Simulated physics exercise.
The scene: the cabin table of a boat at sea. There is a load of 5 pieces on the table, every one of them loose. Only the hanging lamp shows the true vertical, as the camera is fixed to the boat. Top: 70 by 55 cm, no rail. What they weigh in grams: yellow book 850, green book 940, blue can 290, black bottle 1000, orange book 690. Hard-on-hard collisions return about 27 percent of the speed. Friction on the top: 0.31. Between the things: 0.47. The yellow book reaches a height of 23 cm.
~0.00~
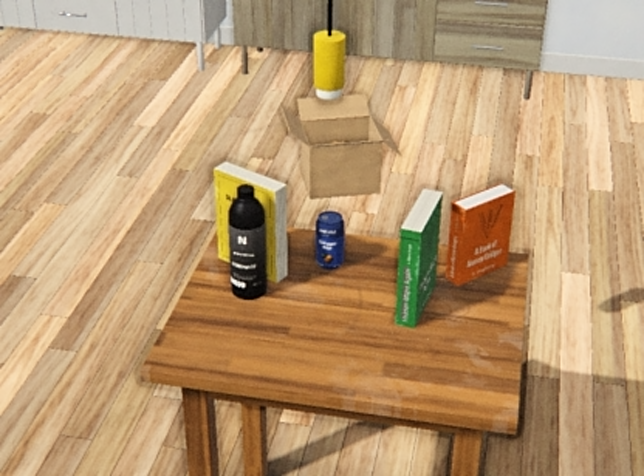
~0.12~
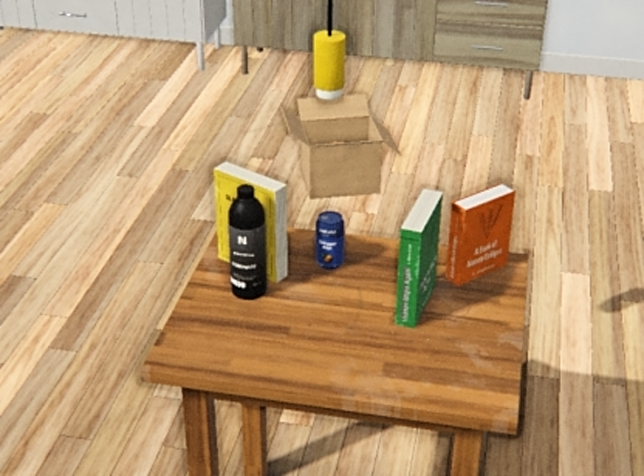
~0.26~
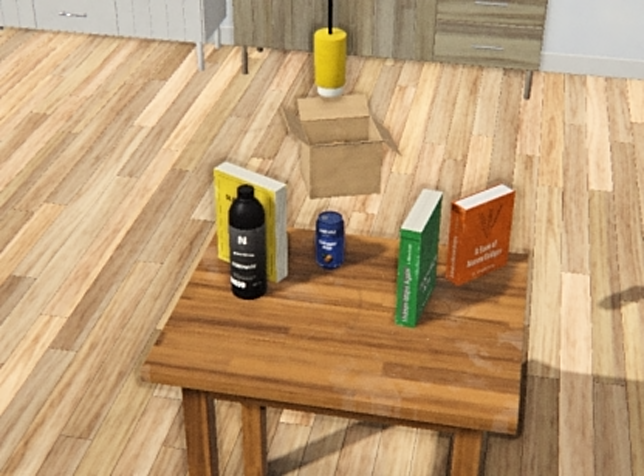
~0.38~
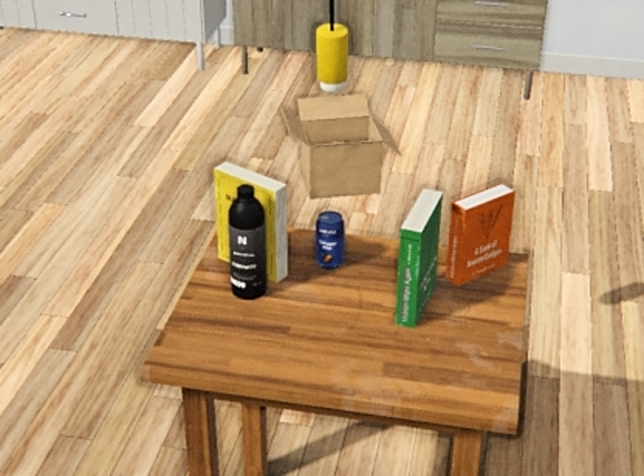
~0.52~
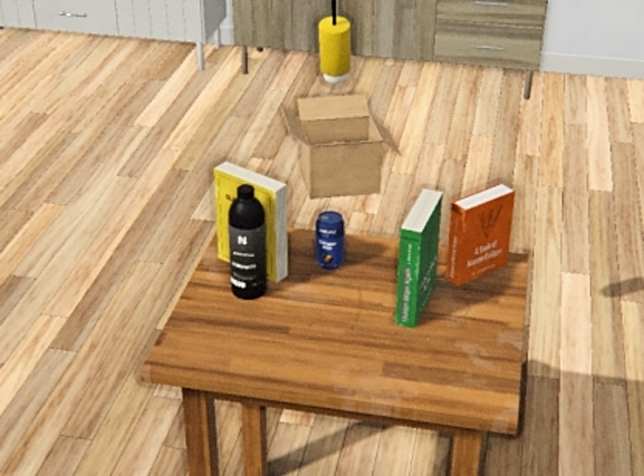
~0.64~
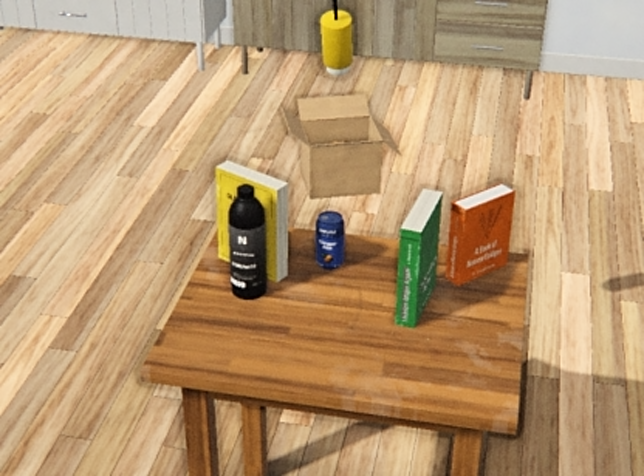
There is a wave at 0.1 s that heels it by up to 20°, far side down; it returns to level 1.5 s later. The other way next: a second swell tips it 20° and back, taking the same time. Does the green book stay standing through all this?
Yes.
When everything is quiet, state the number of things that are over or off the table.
In total, 1.
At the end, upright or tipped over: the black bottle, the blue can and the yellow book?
Outcome noted - the black bottle survives without falling, the blue can survives without falling, the yellow book ends up fallen.
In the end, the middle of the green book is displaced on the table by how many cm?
Net distance near 0 cm.
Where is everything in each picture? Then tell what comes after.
The first frame shows boat level; green book (419, 259); yellow book (251, 223).
The second frame shows boat level; black bottle (247, 241); orange book (480, 235).
The third frame shows boat heeled 2°, far side down; yellow book (251, 223); blue can (330, 241).
The fourth frame shows boat heeled 6°, far side down; black bottle (247, 241); orange book (480, 234).
The fifth frame shows boat heeled 12°, far side down; yellow book (251, 223); blue can (330, 241).
The sixth frame shows boat heeled 16°, far side down; green book (419, 259); black bottle (247, 241).
After 1.24 s, boat heeled 9°, far side down; yellow book now off the table; green book slid 4 cm near (421, 248); orange book slid 4 cm.
After 1.74 s, boat heeled 2°, near side down; green book slid 4 cm near (421, 248); orange book slid 4 cm; black bottle slid 4 cm.
At rest (3.6 s), off the table and tipped over, yellow book; the other 4 in place, give or take 5 cm. Seen from the same camera at the end, green book near (419, 259).
